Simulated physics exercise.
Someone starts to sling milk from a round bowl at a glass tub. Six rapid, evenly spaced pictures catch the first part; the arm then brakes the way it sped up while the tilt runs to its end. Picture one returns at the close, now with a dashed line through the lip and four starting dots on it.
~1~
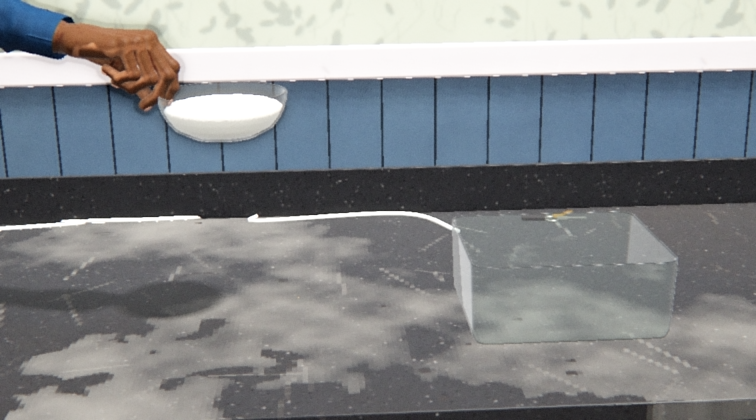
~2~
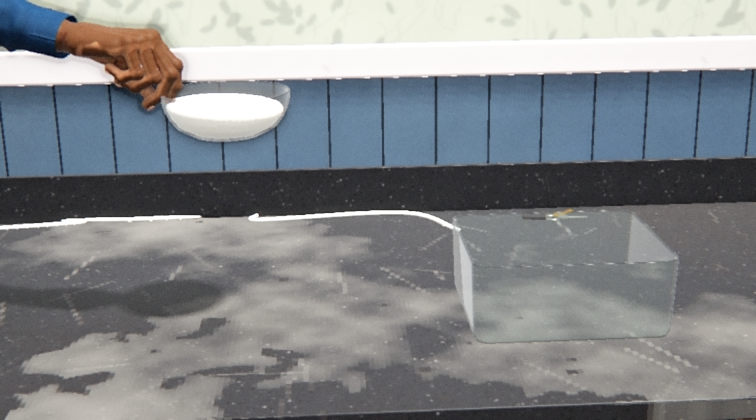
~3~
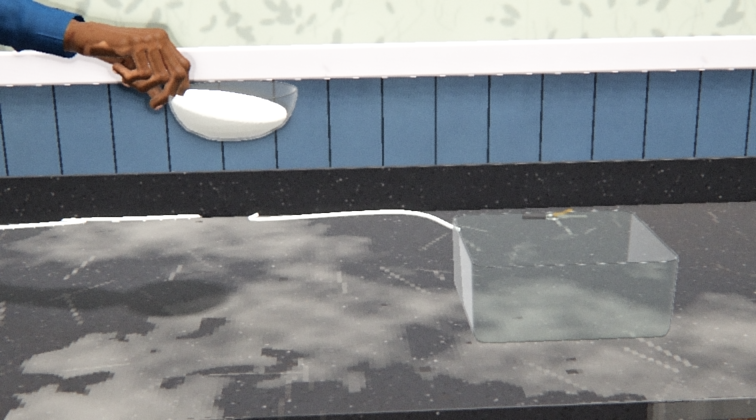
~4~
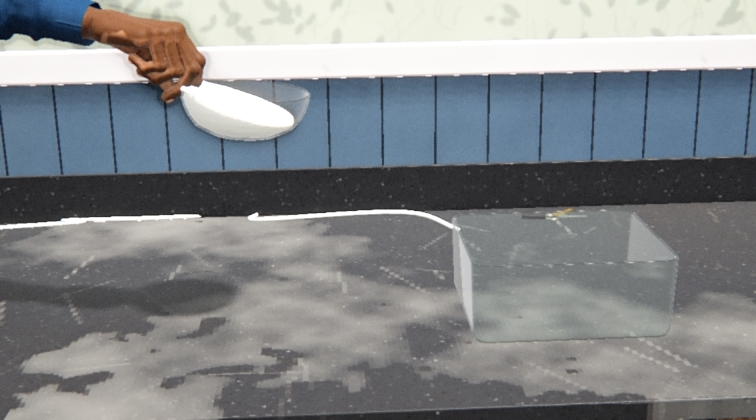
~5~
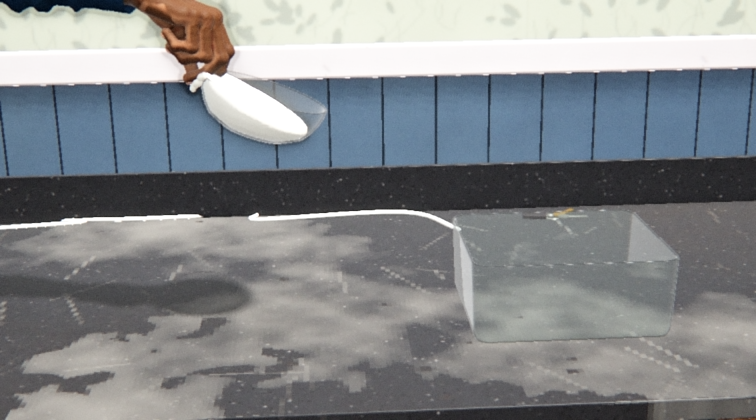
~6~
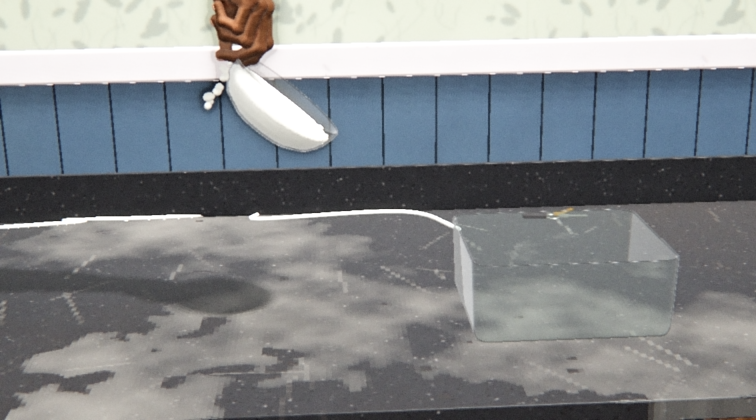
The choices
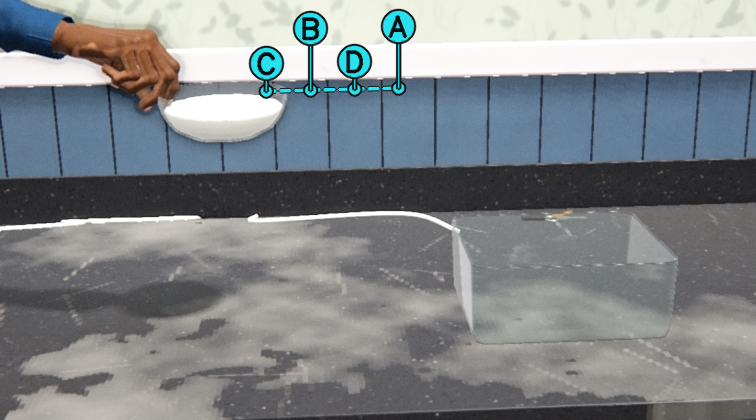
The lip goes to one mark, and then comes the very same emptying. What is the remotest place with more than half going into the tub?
The limit is D.
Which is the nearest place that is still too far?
That is place B.
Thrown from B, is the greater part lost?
Yes, that goes wrong.
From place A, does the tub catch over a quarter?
Yes.
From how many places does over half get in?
Two of the four.
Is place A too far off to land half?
No.
On the marked copy, A at (398, 88); B at (310, 90); C at (266, 91); D at (354, 89).
With A, about 73 % lands in the tub, 7 % falls short and 19 % goes beside or beyond.
With B, about 15 % lands in the tub, 82 % falls short.
With C, about 0 % lands in the tub, 99 % falls short.
With D, about 70 % lands in the tub, 18 % falls short and 12 % goes beside or beyond.
